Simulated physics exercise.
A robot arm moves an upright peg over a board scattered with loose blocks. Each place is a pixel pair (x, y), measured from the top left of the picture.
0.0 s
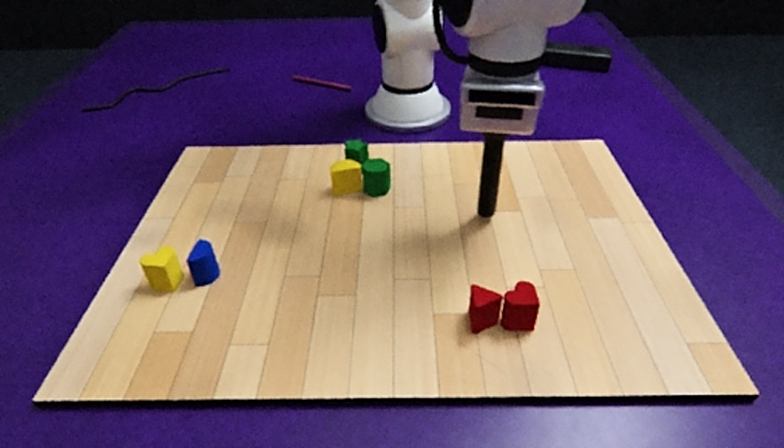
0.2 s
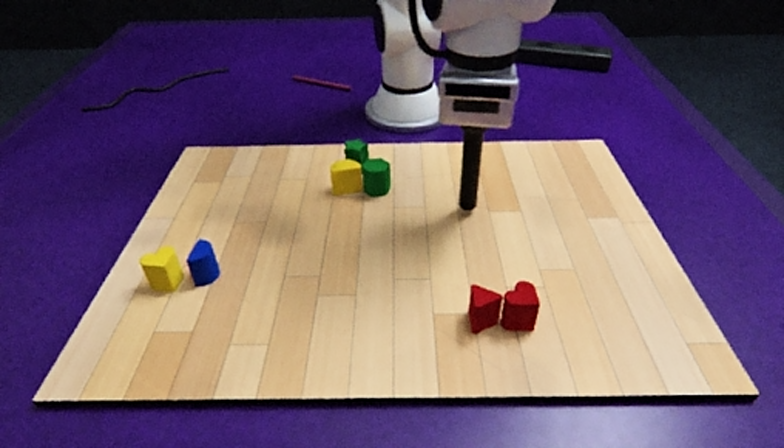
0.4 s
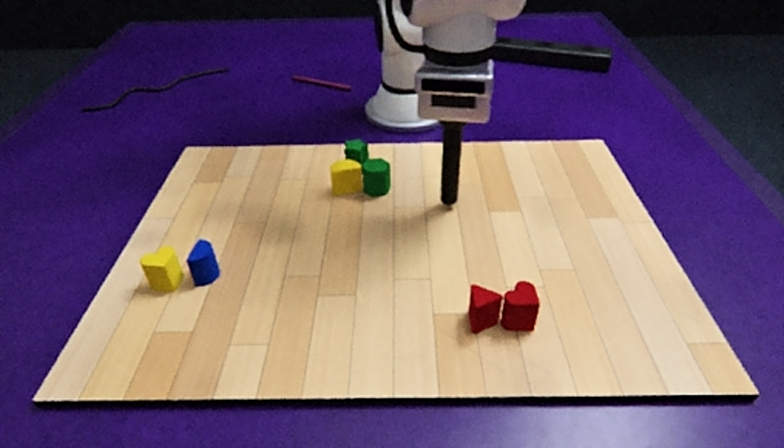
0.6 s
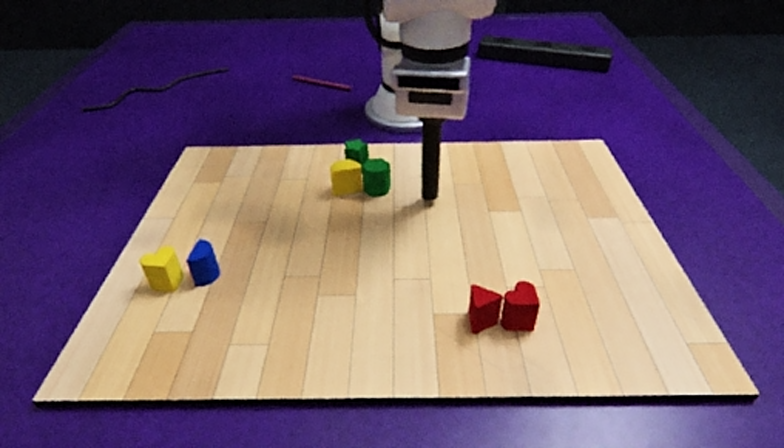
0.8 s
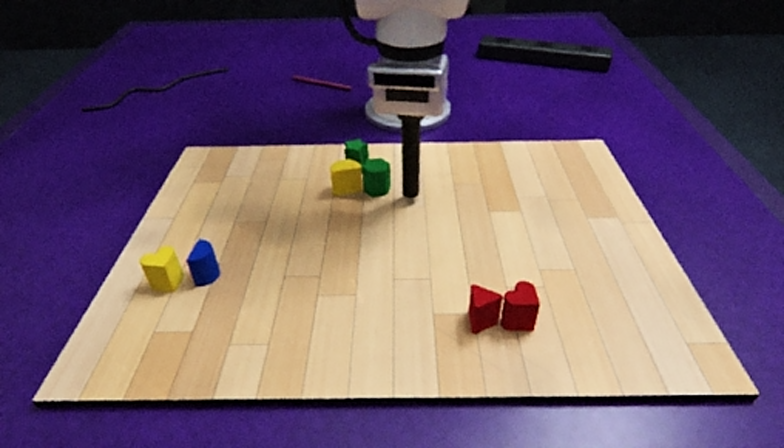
At first, a robot arm holds a black peg upright over a wooden board, right of a small cluster of one yellow and two green blocks. The arm then moves the peg steadily left and slightly back, until it is just right of the cluster, while every block stays still.
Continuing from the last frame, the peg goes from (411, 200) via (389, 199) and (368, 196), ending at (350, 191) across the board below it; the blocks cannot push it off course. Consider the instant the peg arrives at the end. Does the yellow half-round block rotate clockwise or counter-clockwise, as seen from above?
It spins against the clock.
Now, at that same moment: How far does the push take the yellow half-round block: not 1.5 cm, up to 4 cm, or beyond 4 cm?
Its displacement is between 1.5 and 4 cm.
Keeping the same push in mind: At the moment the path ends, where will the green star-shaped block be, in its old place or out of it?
That block stands still.
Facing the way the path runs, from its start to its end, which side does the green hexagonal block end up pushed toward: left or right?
It shifts rightward.
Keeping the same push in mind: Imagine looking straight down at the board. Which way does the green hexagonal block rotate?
Prediction: Clockwise.
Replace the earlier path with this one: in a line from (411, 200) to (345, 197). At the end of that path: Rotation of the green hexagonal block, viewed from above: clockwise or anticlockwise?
Answer: With the clock.
What follows on the original path. Halfway along, peg (378, 191); yellow half-round block (341, 165); green hexagonal block (370, 161), turned 30° clockwise.
At the end, peg (349, 184); yellow half-round block (333, 162), turned 50° anticlockwise; green star-shaped block still; green hexagonal block (362, 157), turned 95° clockwise.
